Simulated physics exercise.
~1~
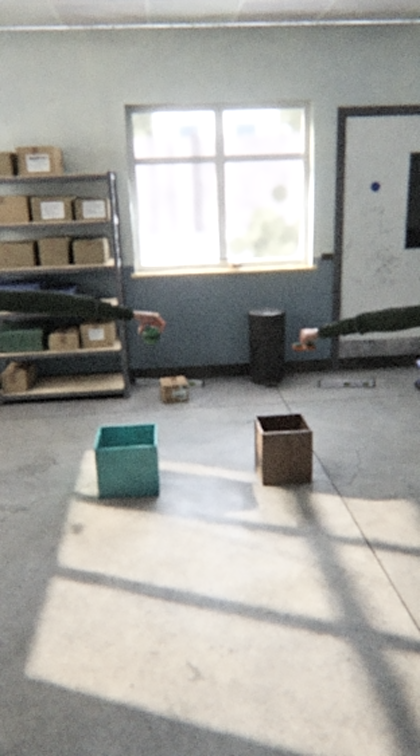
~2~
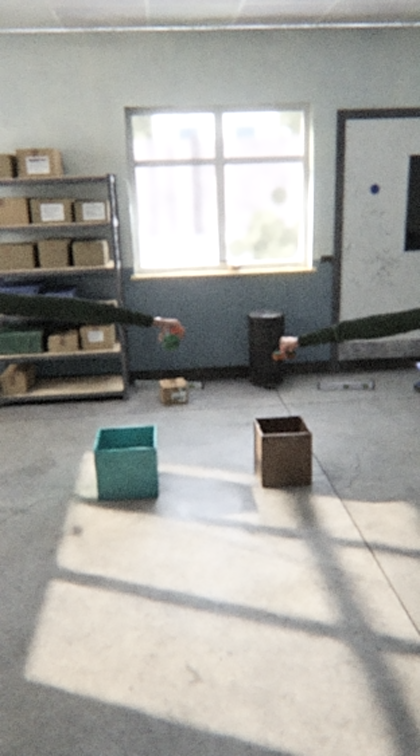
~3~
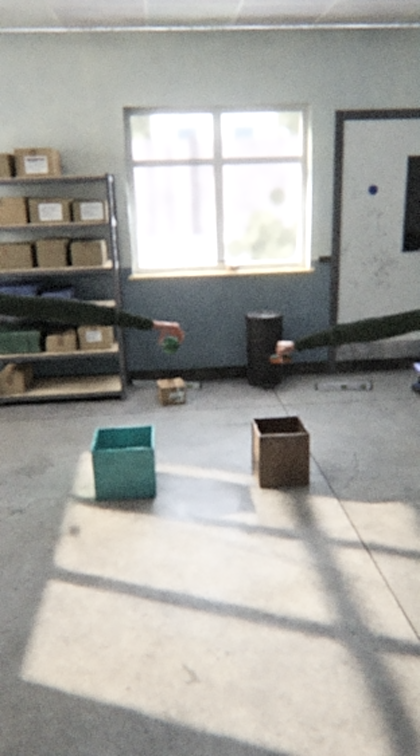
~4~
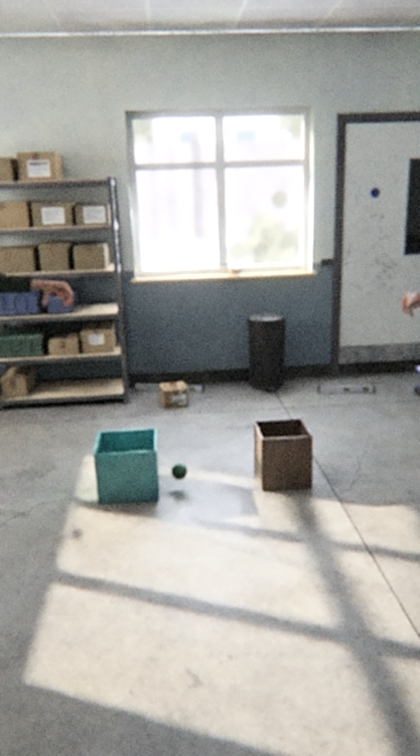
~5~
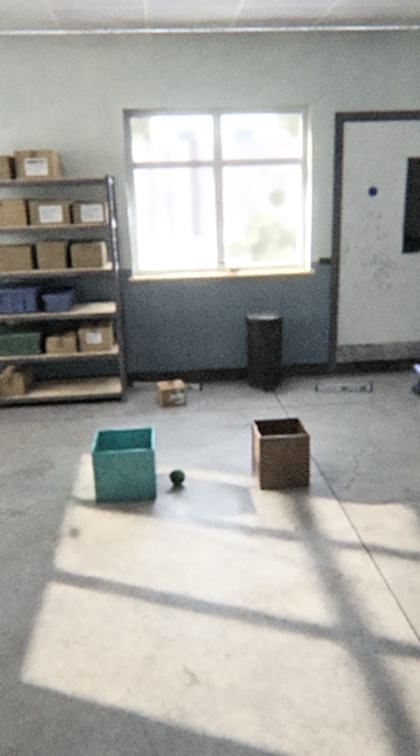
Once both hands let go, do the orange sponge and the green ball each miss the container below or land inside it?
The green ball misses and comes to rest on the floor beside the teal crate. The orange sponge lands inside the brown basket.
